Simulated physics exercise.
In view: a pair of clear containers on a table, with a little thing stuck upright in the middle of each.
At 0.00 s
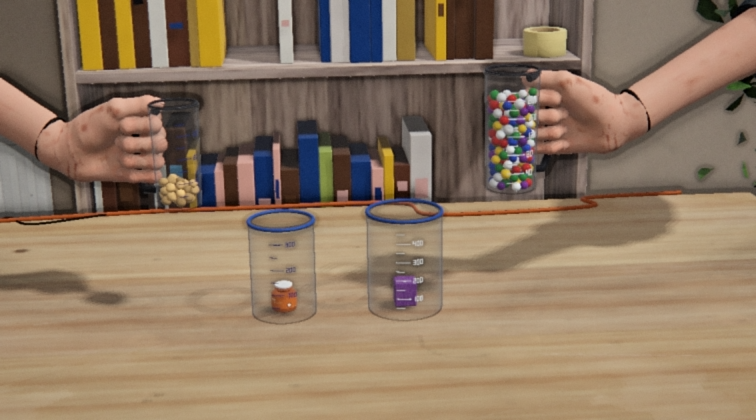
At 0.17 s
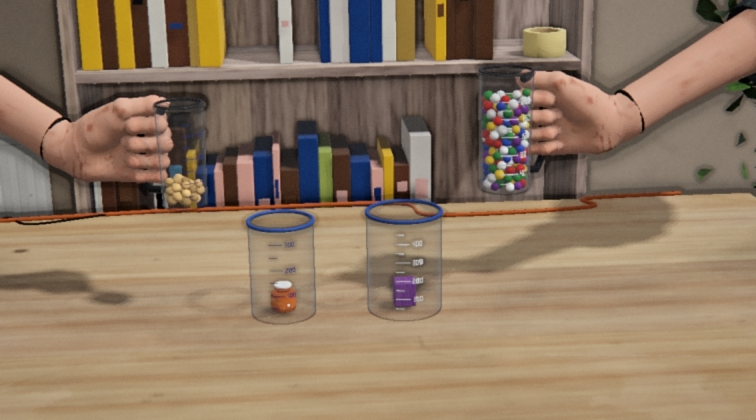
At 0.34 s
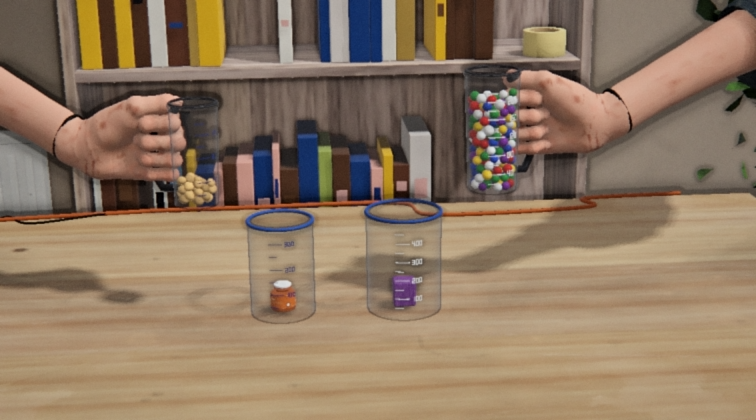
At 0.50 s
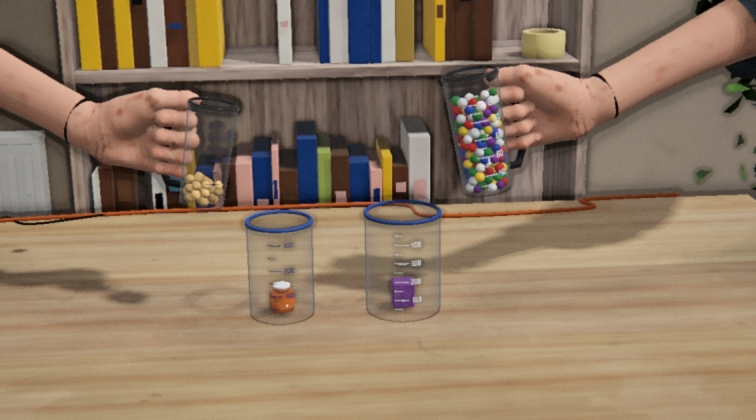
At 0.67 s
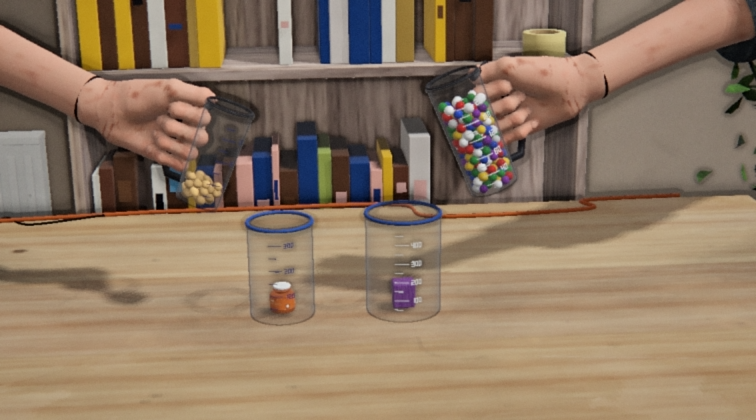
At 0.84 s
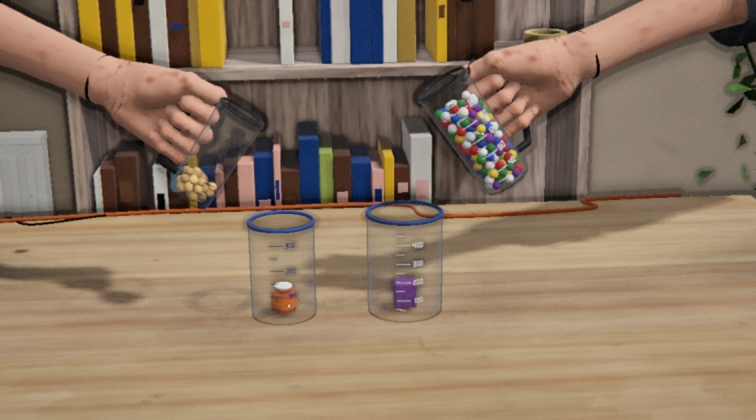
On a wooden table before a bookshelf, two clear beakers hold a small orange bottle and a purple block, while two hands behind them move cups of chickpeas and colorful beads inward, then tilt both cups toward each other.
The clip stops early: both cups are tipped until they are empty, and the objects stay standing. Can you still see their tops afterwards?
You'll find the left thing still showing and the right thing completely covered.
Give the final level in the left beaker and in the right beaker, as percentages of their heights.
Left 20 %, right 45 %.
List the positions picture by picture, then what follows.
Small bottle in the left beaker (284, 296), a quarter of its height or less; left cup (176, 155), a quarter full of dried chickpeas; small block in the right beaker (405, 291), a quarter of its height or less; right cup (512, 129), nearly full of round plastic beads, in the first frame.
Left cup (182, 155), upright; right cup (505, 130), upright, in the second frame.
Left cup (195, 154), upright; right cup (492, 130), upright, in the third frame.
Left cup (207, 154), tipped 10°; right cup (479, 132), tipped 10°, in the fourth frame.
Left cup (214, 154), tipped 22°; right cup (473, 132), tipped 22°, in the fifth frame.
Small bottle in the left beaker (284, 297); left cup (215, 154), tipped 34°; small block in the right beaker (405, 293); right cup (475, 132), tipped 34°, in the sixth frame.
By 1.30 s, left beaker empty, all of its cupful still in the cup; right beaker empty, all of its cupful still in the cup.
By 1.79 s, left beaker empty, all of its cupful still in the cup; right beaker nearly empty, the larger part of its cupful still in the cup.
By 2.38 s, left beaker nearly empty, none of its cupful still in the cup; right beaker a third full, none of its cupful still in the cup.
When it is over (3.0 s), left beaker a quarter full (surface near (283, 290)), nothing beside it; right beaker half full (surface near (405, 262)), nothing beside it; the left thing is still showing; the right thing is covered.
